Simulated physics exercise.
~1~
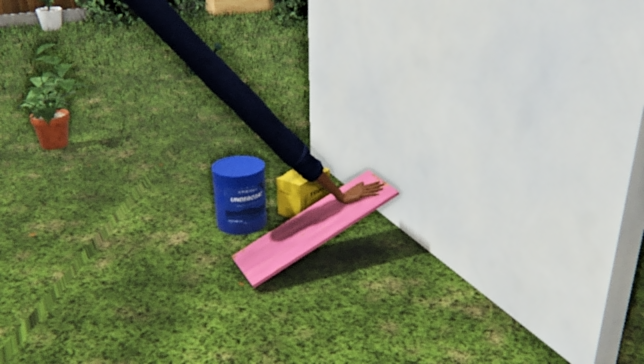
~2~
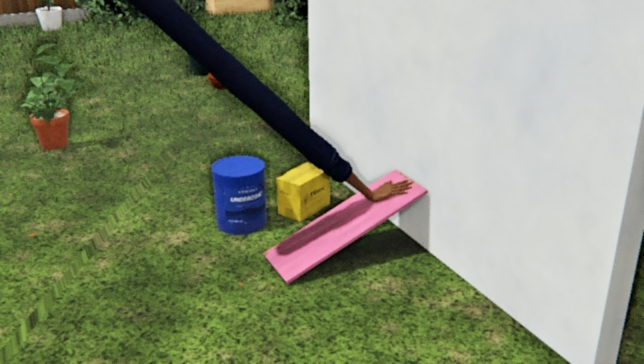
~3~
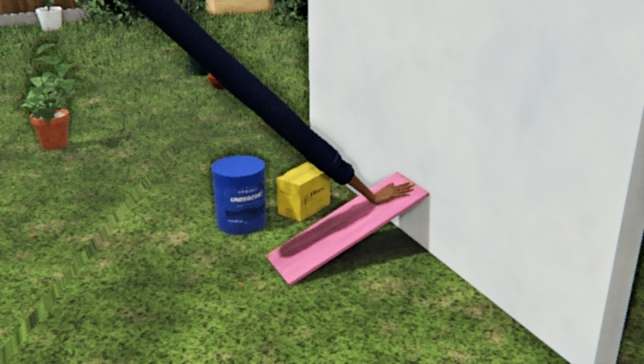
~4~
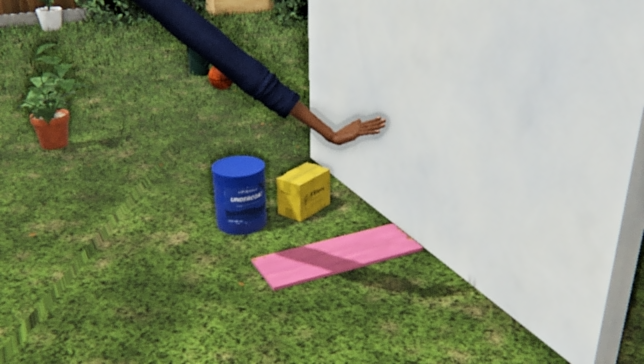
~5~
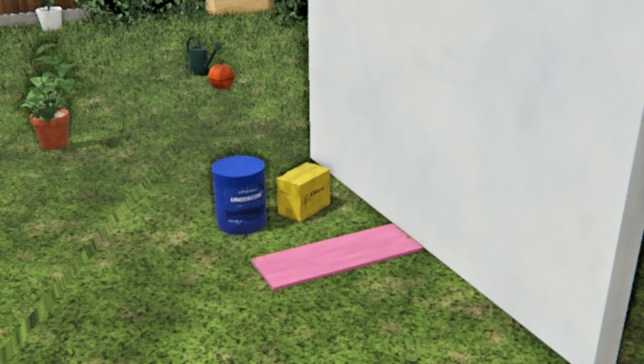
A hand leans a pink board against a white wall, releases it, and it drops flat.
